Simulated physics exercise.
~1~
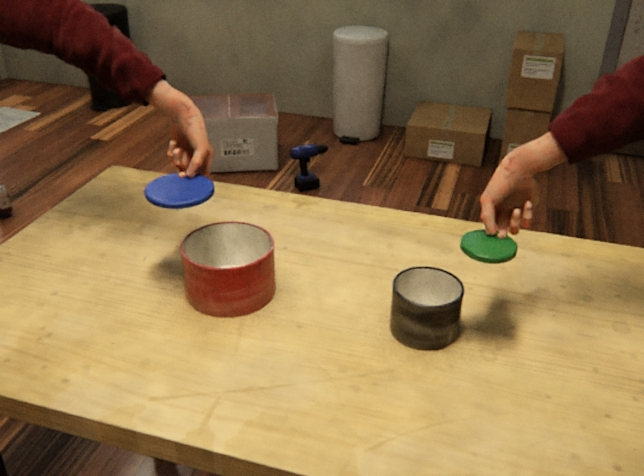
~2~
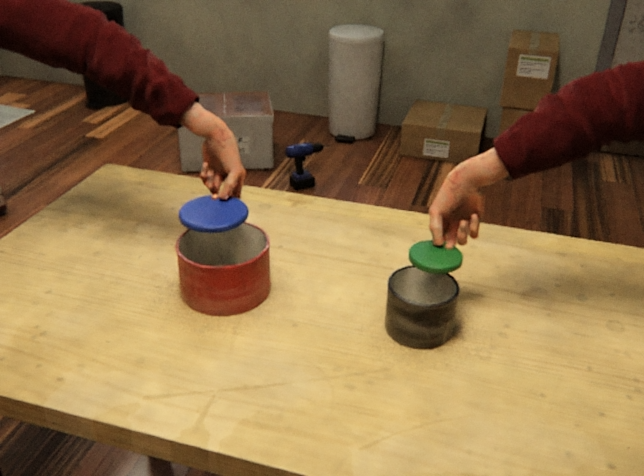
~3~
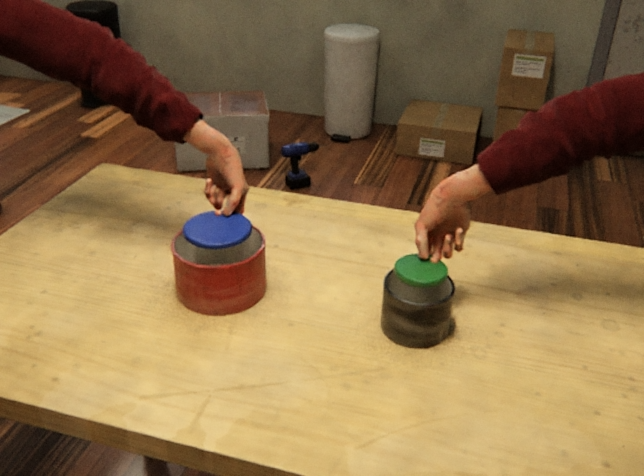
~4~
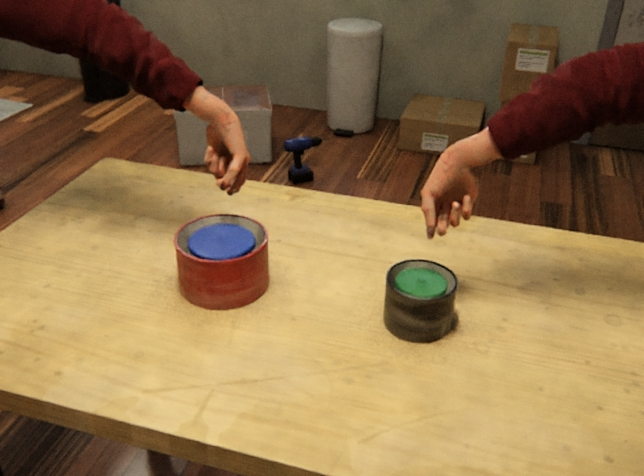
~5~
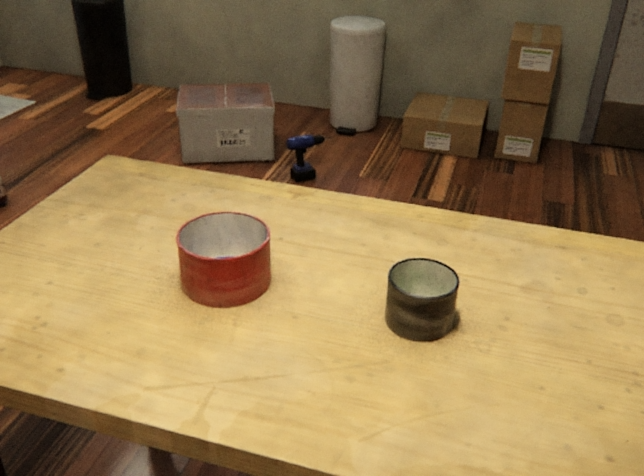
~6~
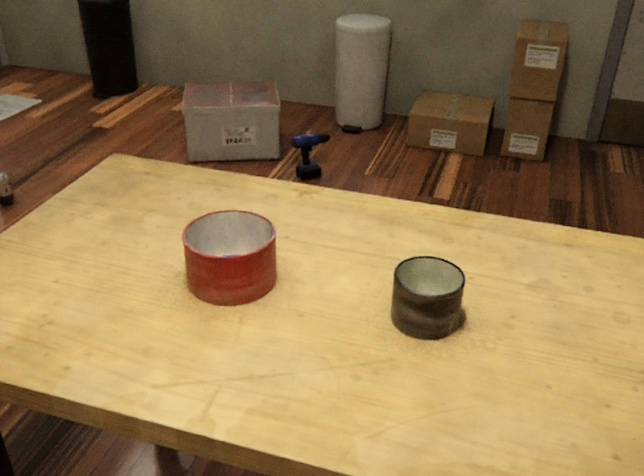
We see two hands hold a blue disc over a red pot and a smaller green disc over a dark pot on a wooden table, then lower and release them. Both discs drop inside, the hands withdraw, and the discs are no longer visible in the open pots.
